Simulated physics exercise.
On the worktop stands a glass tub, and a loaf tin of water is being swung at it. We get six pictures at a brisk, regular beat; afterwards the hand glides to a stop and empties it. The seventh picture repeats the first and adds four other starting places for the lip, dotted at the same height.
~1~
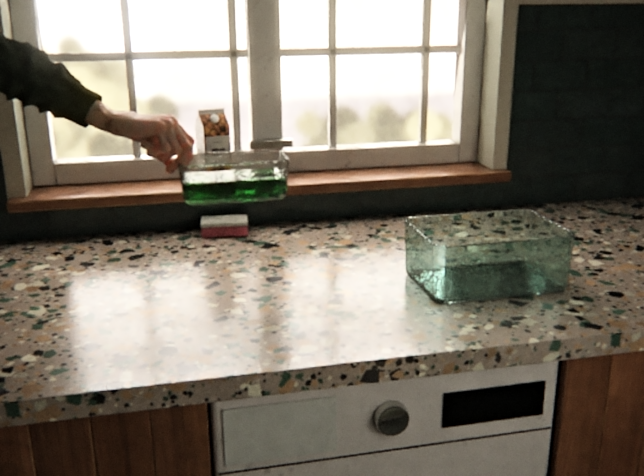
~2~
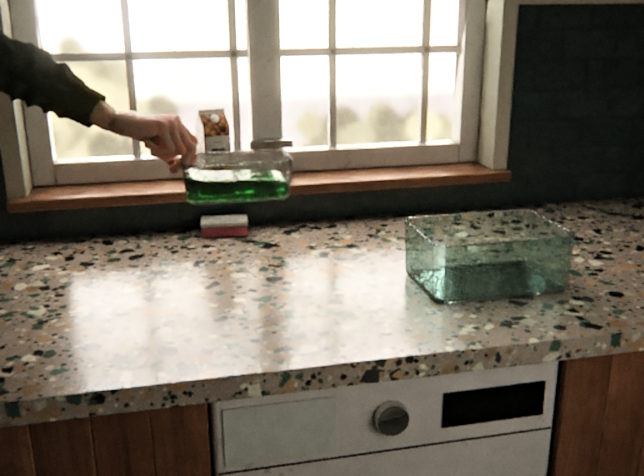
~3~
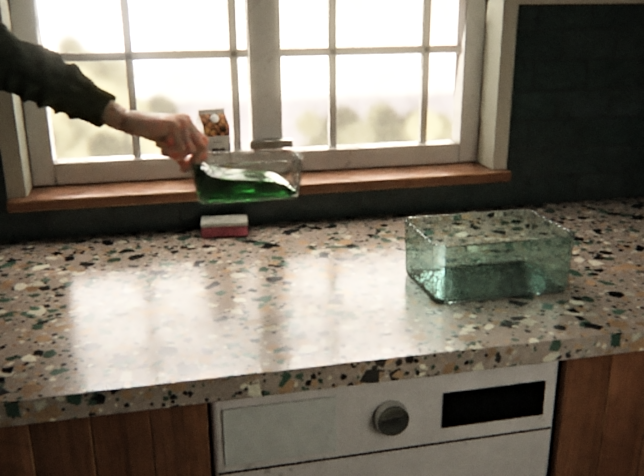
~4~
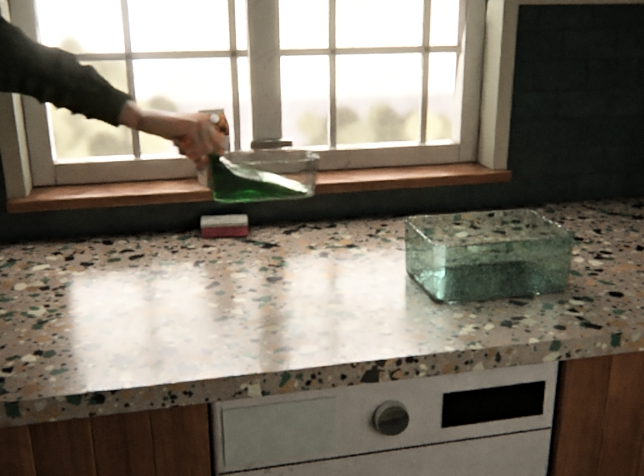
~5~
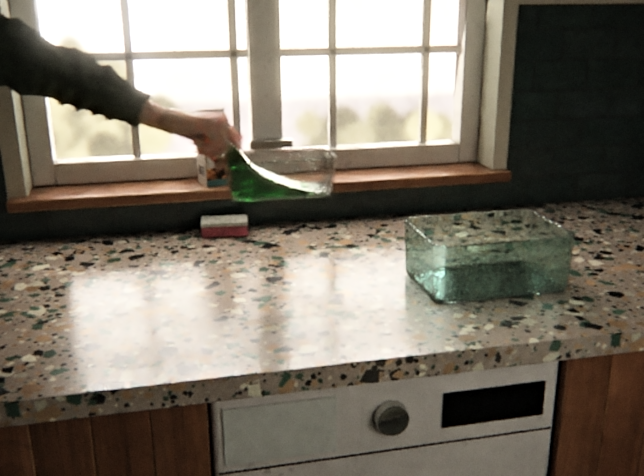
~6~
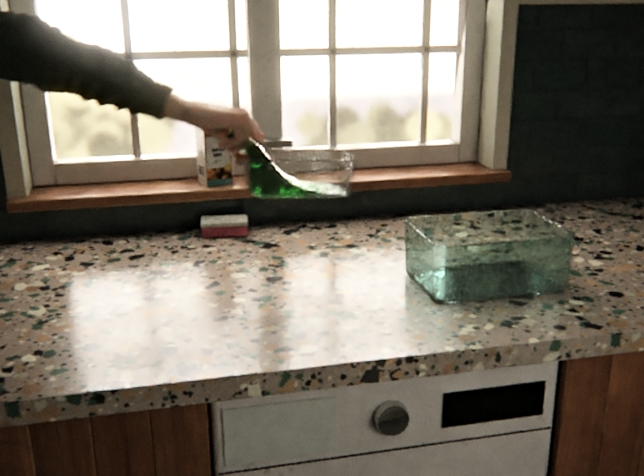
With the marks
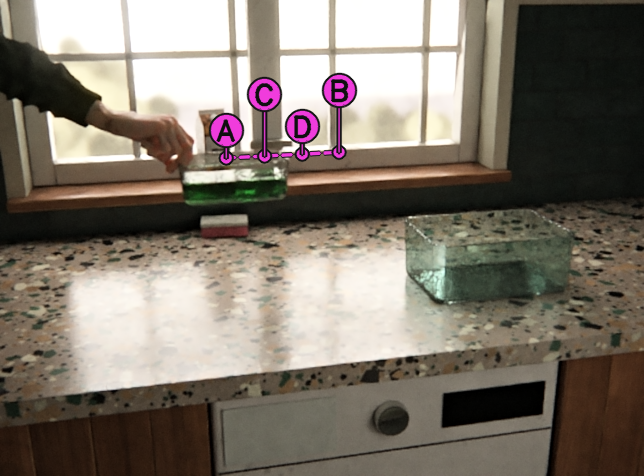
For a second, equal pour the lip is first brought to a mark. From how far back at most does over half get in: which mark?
Dot B.
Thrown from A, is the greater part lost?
Yes, it does.
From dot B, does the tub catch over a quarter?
Yes, clearly.
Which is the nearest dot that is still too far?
D.
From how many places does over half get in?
One of them.
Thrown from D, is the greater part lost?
Yes.
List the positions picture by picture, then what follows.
Upright, lip at (284, 155); tub from (432, 303) to (565, 290); nothing has left yet, in the first picture.
Upright, lip at (287, 154); nothing has left yet, in the second picture.
Upright, lip at (297, 154); nothing has left yet, in the third picture.
Upright, lip at (312, 153); water is over the rim, down to (211, 158), in the fourth picture.
Upright, lip at (329, 153); water is over the rim, down to (242, 157), in the fifth picture.
Tipped about 4°, lip at (348, 154); water is over the rim, down to (260, 153), in the sixth picture.
On the marked copy, A at (226, 158); B at (339, 152); C at (264, 156); D at (302, 154).
If A is chosen, about 1 % lands in the tub, 97 % falls short.
If B is chosen, about 66 % lands in the tub, 28 % falls short and 6 % goes beside or beyond.
If C is chosen, about 5 % lands in the tub, 94 % falls short.
If D is chosen, about 27 % lands in the tub, 69 % falls short and 4 % goes beside or beyond.
